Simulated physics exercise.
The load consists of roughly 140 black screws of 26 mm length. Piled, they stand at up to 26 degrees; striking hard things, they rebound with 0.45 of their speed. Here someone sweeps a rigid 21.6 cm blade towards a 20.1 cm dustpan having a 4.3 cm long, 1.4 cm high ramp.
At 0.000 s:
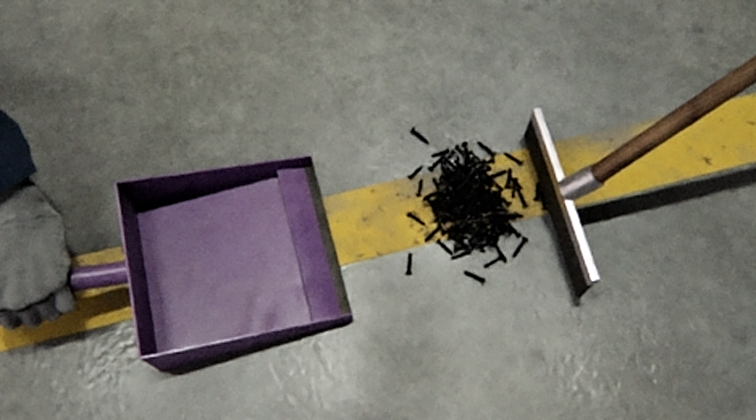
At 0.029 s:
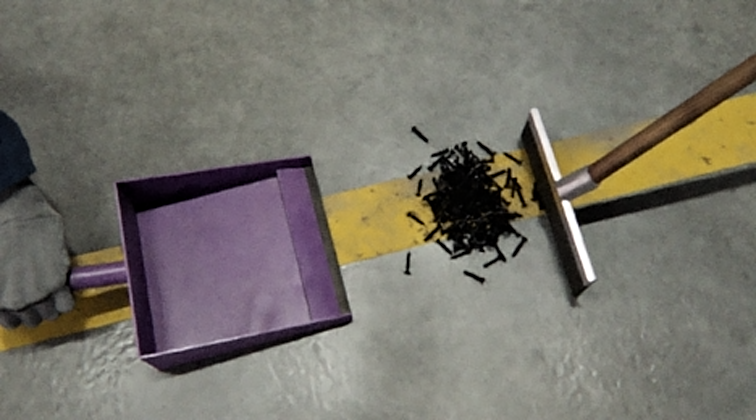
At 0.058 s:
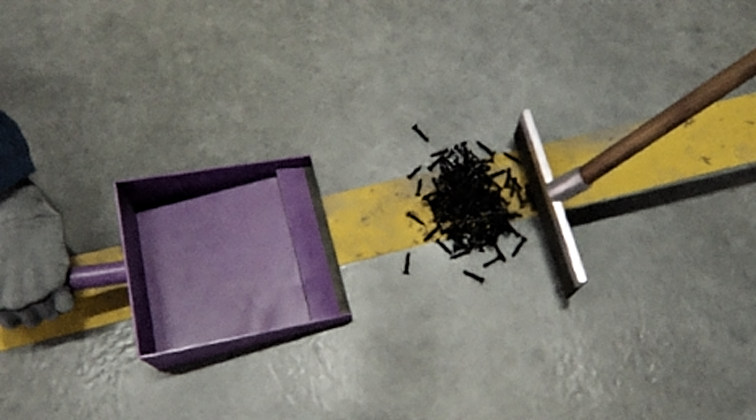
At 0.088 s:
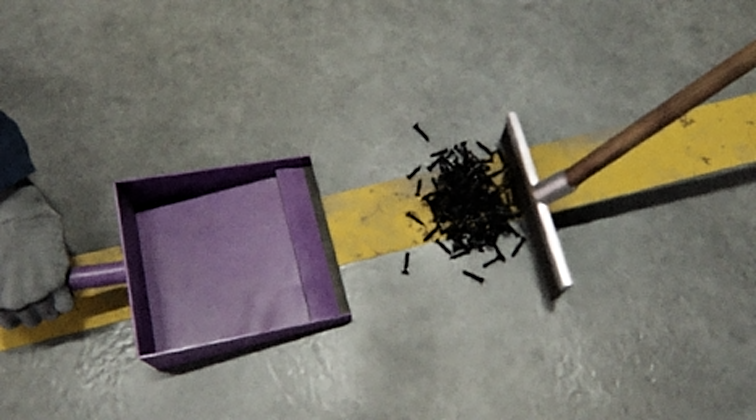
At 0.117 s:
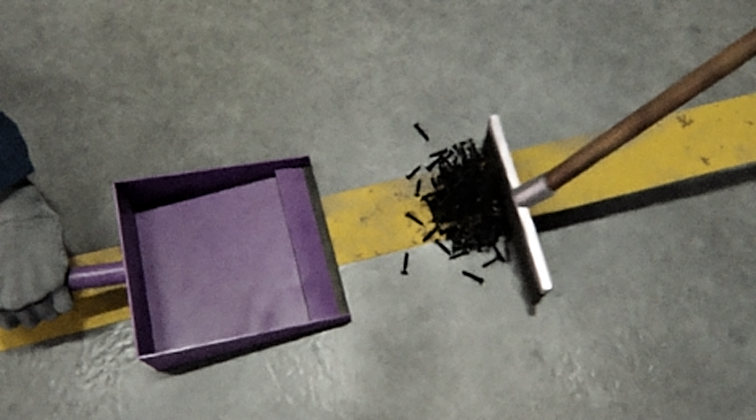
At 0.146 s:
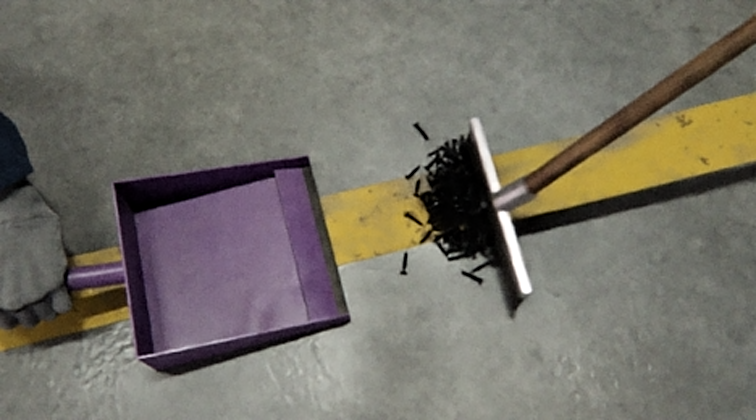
On a grey floor with a yellow stripe, a wooden-handled blade pushes black screws left while a gloved hand holds a purple dustpan.
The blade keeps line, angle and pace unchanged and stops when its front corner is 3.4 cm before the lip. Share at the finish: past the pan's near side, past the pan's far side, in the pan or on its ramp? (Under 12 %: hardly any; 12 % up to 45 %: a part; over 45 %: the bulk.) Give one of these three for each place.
Near side: A slim portion; far side: A slim portion; pan: A middling portion.
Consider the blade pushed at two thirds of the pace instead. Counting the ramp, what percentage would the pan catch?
Share: About 20 %.
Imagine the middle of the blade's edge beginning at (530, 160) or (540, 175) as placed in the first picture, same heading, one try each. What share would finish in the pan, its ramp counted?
I'd put it near 25 per cent for the first and near 30 per cent for the second.
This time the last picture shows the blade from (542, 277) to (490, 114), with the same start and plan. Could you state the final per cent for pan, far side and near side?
Per cent by place - pan 20, far side 15, near side 0.
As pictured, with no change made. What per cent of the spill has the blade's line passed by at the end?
About 0 percent.
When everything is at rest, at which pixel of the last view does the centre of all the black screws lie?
Approximately (333, 230) in the last view.
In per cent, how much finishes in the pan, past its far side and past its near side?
Near: 0; far: 5; pan: 30 (percent).
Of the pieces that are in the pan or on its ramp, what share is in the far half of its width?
Around 60 percent.
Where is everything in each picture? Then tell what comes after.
The first picture shows blade from (592, 280) to (536, 116), moved 0.0 cm, 0 of the pieces shifted so far; middle of the pieces at (477, 195); pan at (224, 265).
The second picture shows blade from (588, 281) to (533, 116), moved 0.3 cm, 0 of the pieces shifted so far; middle of the pieces at (476, 194).
The third picture shows blade from (580, 282) to (525, 117), moved 1.3 cm, 3 of the pieces shifted so far; middle of the pieces at (476, 194).
The fourth picture shows blade from (565, 285) to (511, 120), moved 2.9 cm, 6 of the pieces shifted so far; middle of the pieces at (476, 194).
The fifth picture shows blade from (545, 289) to (493, 123), moved 5.1 cm, 50 of the pieces shifted so far; middle of the pieces at (474, 199).
The sixth picture shows blade from (524, 293) to (474, 126), moved 7.3 cm, 126 of the pieces shifted so far; middle of the pieces at (462, 201); pan at (221, 265). The blade's pace is about 0.76 m/s, heading 4 degrees away from the viewer's side.
Then, at 0.26 s, middle of the blade 11 cm from the lip; 0 % over the lip, far side 0 %, near side 0 %.
Then, at 0.33 s, middle of the blade 6 cm from the lip; 0 % over the lip, far side 5 %, near side 0 %.
After 0.55 s, middle of the blade 4 cm from the lip; 35 % over the lip, far side 5 %, near side 0 %.
By 1.1 s all is still; near side 0 %, far side 5 %, pan 30 %, in front of the lip or behind the blade 60 %.
